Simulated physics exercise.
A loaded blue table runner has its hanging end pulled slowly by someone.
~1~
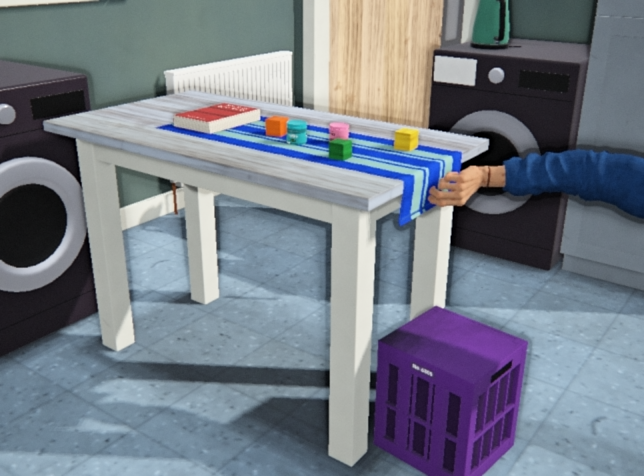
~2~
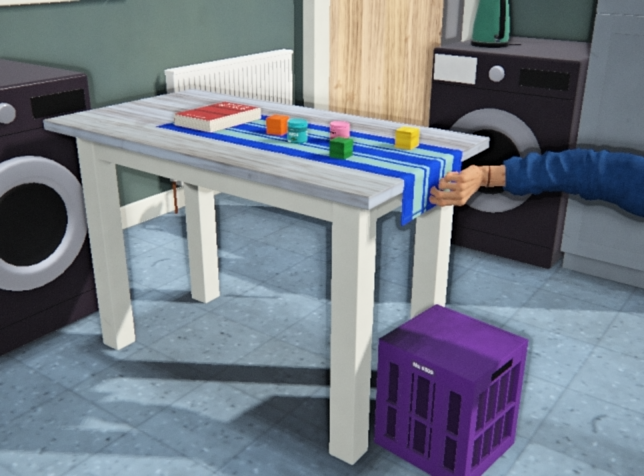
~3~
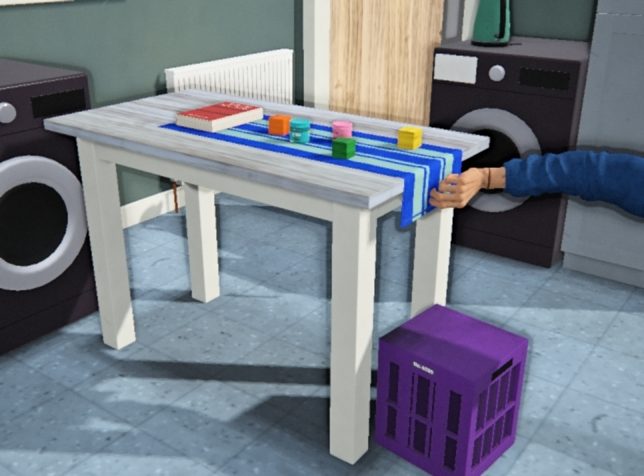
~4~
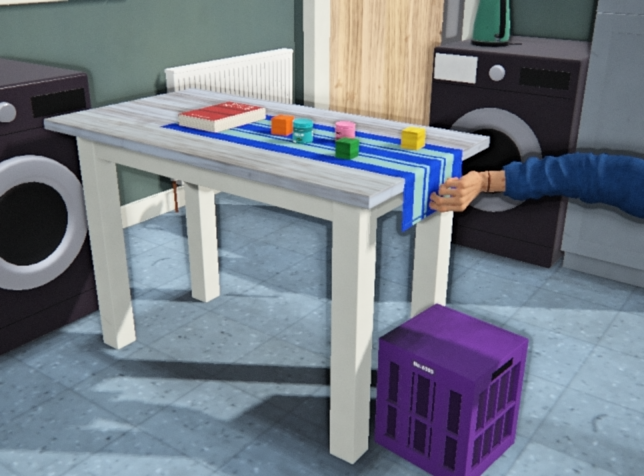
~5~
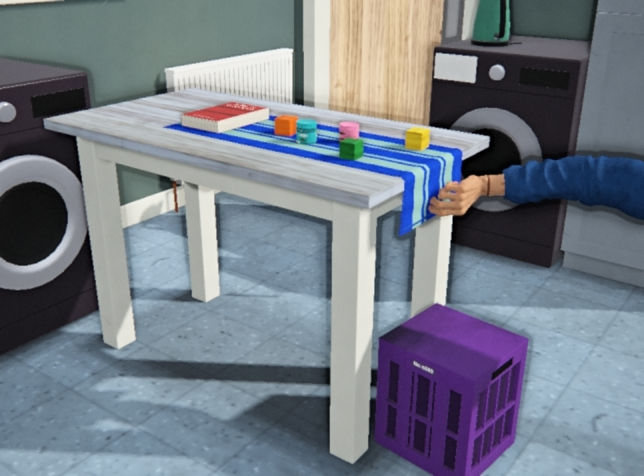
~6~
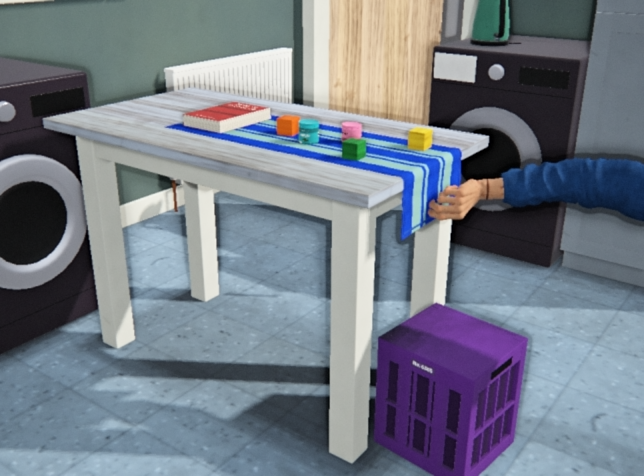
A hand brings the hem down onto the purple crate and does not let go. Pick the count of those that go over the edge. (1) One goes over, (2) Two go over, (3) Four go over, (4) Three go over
Three go over.
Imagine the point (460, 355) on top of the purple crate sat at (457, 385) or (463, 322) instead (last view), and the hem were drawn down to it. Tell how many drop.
First case 4, second 2.
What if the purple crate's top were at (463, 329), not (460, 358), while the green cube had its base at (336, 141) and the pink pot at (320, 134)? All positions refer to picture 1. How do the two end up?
The green cube stays aboard; the pink pot stays aboard.
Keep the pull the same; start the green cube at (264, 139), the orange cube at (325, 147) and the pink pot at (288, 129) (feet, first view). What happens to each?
The green cube stays put; the orange cube ends up off; the pink pot stays put.
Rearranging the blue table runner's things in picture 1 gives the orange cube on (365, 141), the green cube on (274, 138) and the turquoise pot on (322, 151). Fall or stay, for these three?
Of these three, the orange cube takes a tumble, the green cube rides it out, the turquoise pot takes a tumble.
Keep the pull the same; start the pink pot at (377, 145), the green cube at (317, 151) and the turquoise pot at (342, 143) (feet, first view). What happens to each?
As for the pink pot, it leaves the top; the green cube, it leaves the top; the turquoise pot, it leaves the top.
A little later, hem near (429, 263); yellow cube gone.
Next, hem near (428, 300); yellow cube and green cube gone.
Later still, hem on the crate; yellow cube, green cube and pink pot gone.
When it is over, hem on the crate; yellow cube, green cube and pink pot gone. The answer is three.
